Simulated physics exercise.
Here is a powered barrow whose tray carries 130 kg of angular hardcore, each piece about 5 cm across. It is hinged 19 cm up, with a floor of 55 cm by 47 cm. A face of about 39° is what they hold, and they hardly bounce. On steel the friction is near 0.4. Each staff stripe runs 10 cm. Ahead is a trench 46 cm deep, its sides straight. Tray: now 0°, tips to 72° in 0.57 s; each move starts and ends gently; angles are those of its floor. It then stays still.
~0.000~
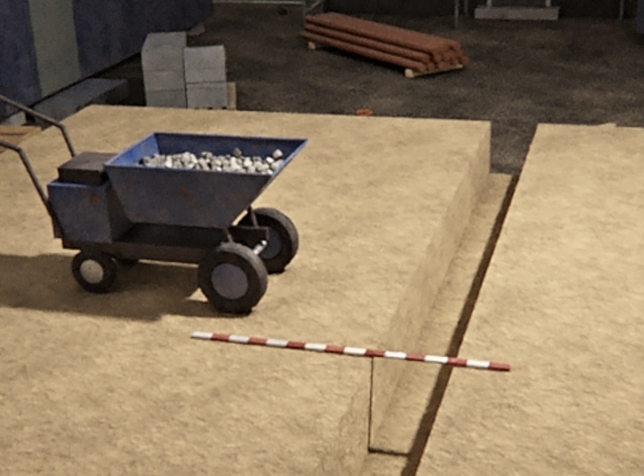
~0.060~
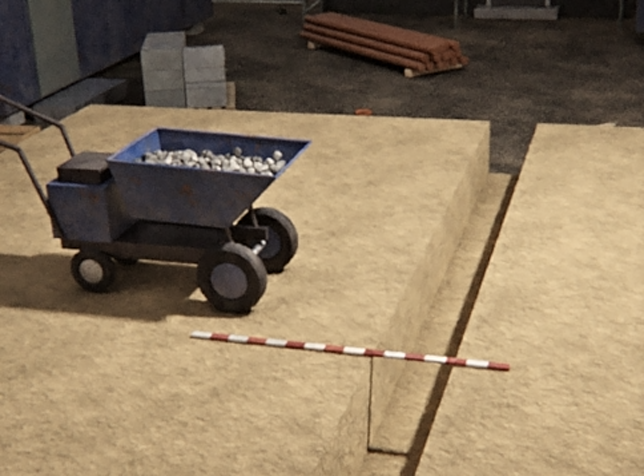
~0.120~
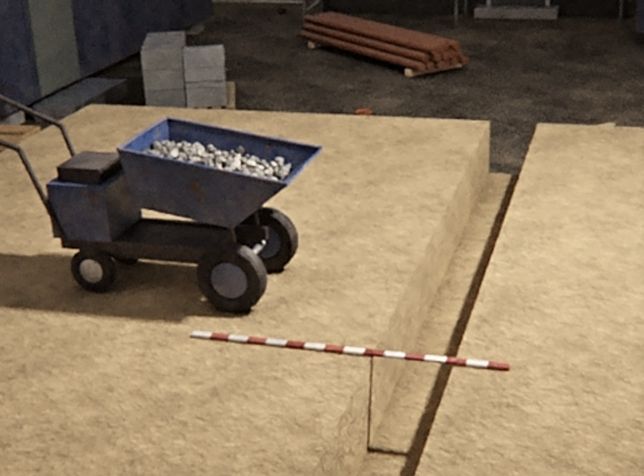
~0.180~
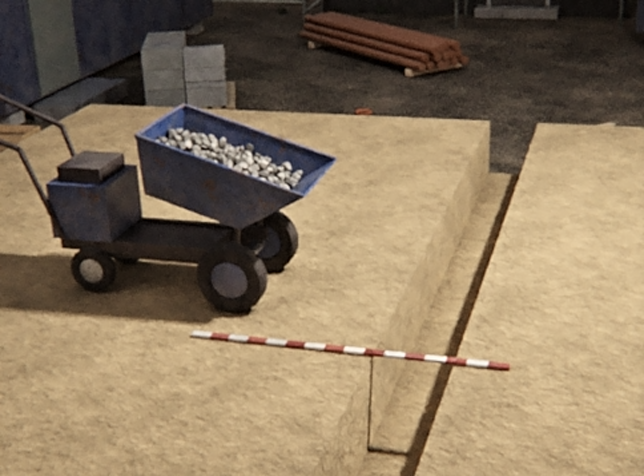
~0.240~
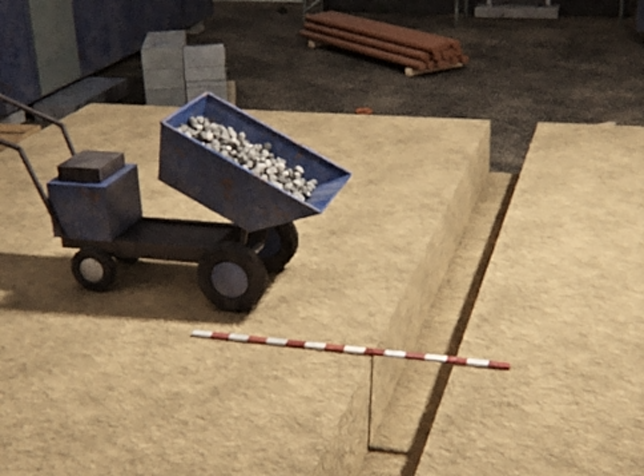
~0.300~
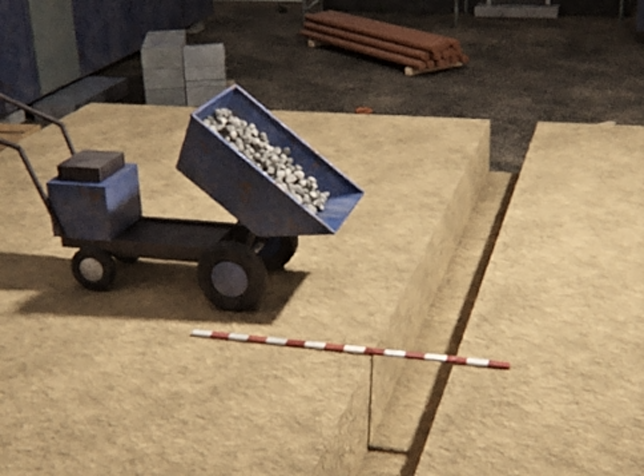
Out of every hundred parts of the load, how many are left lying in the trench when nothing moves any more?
Around 75 in every hundred.
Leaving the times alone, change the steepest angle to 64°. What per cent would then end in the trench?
It would come to about 65 percent.
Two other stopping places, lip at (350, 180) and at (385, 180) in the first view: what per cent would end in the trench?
It comes to about 50 and 5 in a hundred.
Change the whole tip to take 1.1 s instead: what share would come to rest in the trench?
In that case, around 55%.
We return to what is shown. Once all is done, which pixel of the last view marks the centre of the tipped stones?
I'd point somewhere around (435, 366).
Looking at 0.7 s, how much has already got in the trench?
15 per cent, give or take.
After 0.4 s the floor is at 61°; 100 % in the tray; the foremost stones are at (342, 247).
After 0.7 s the floor is at 72°; 74 % in the tray, 11 % short of the trench, 15 % in the trench; the foremost stones are at (435, 329).
After 1.0 s the floor is at 72°; 16 % in the tray, 17 % short of the trench, 67 % in the trench; the foremost stones are at (468, 366).
After 3.0 s the floor is at 72°; 8 % in the tray, 17 % short of the trench, 75 % in the trench; the foremost stones are at (469, 367).
